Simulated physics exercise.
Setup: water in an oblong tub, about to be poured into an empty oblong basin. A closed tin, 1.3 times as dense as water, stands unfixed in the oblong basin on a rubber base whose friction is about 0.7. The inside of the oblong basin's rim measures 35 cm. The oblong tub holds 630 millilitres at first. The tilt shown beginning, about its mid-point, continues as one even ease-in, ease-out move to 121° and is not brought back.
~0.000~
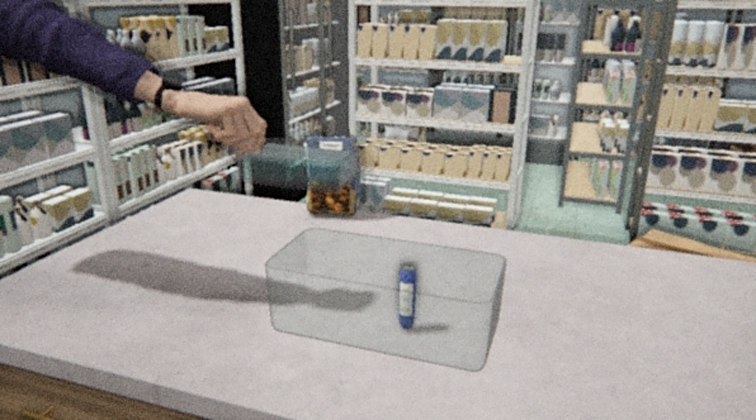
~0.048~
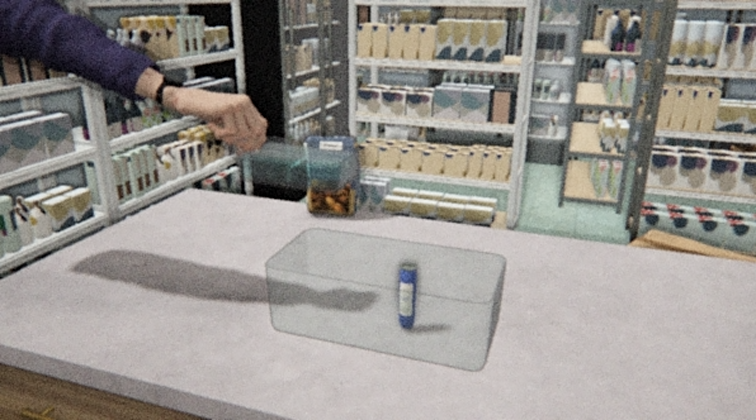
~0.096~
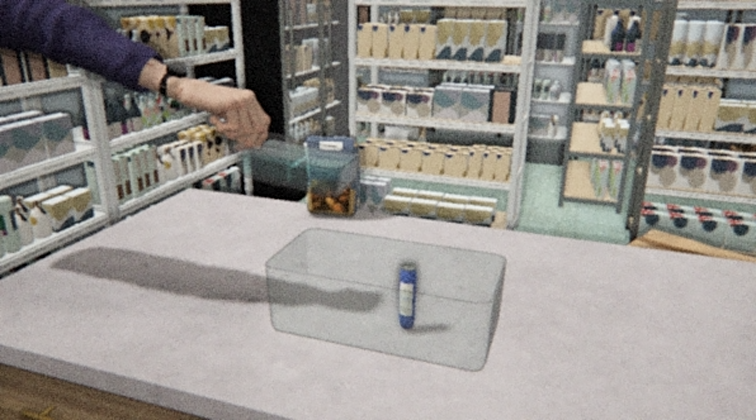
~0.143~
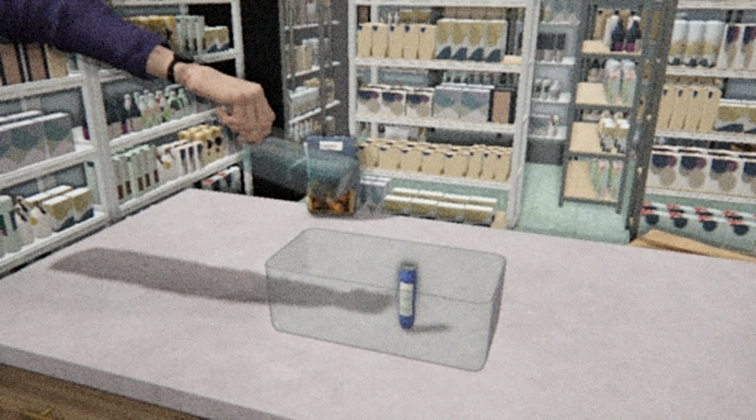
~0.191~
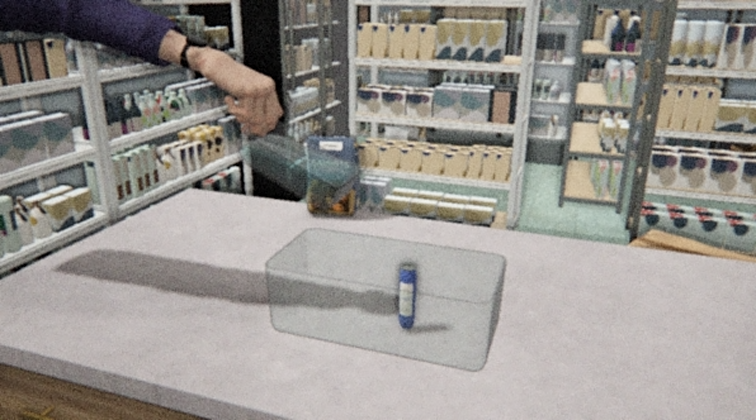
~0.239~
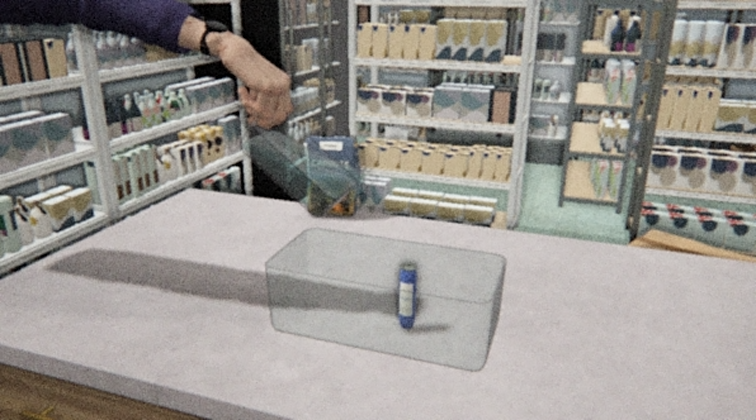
In a shop with stocked shelves, a hand in a purple sleeve steadily tilts a clear tub rightward behind an empty-looking clear basin on a pale counter, near a blue tube and a container of orange-brown items.
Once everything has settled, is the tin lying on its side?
No.
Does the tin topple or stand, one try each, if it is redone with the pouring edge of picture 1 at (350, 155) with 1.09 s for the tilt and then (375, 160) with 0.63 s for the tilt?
The tin stays vertical the first time and overturns the second time.
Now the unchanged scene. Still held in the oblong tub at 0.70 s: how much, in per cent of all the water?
What remains is about 0 percent of it all.
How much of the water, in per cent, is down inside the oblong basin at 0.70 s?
Around 92 per cent of the whole.
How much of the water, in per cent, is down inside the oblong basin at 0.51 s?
I'd estimate some 84 percent of the liquid.
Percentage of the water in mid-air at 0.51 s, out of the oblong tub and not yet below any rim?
My guess is roughly 10 %.
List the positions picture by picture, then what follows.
Tilt 0°; pouring edge (349, 156); surface from (253, 149) to (350, 159); the oblong basin's rim runs from (287, 246) to (500, 280); the tin's top is at (408, 270), in the first frame.
Tilt 2°; pouring edge (350, 158); surface from (253, 148) to (350, 160), in the second frame.
Tilt 7°; pouring edge (350, 163); surface from (254, 146) to (351, 163), in the third frame.
Tilt 15°; pouring edge (351, 171); surface from (255, 143) to (352, 166); 1 per cent is over the edge, in the fourth frame.
Tilt 25°; pouring edge (350, 181); surface from (255, 140) to (335, 166); 6 per cent is over the edge, in the fifth frame.
Tilt 38°; pouring edge (346, 192); surface from (257, 136) to (329, 169); 15 per cent is over the edge, in the sixth frame.
Then, 0.51 s in, the tilt is 110° and 6 per cent is still to pour; the tin stands where it began.
Then, 0.70 s in, the tilt is 121° and 0 per cent is still to pour; the tin stands where it began.
Then, 0.91 s in, the tilt is 121° and 0 per cent is still to pour; the tin stands where it began.
Then, 1.13 s in, the tilt is 121° and 0 per cent is still to pour; the tin stands where it began.
Finally, the tin stands where it began.
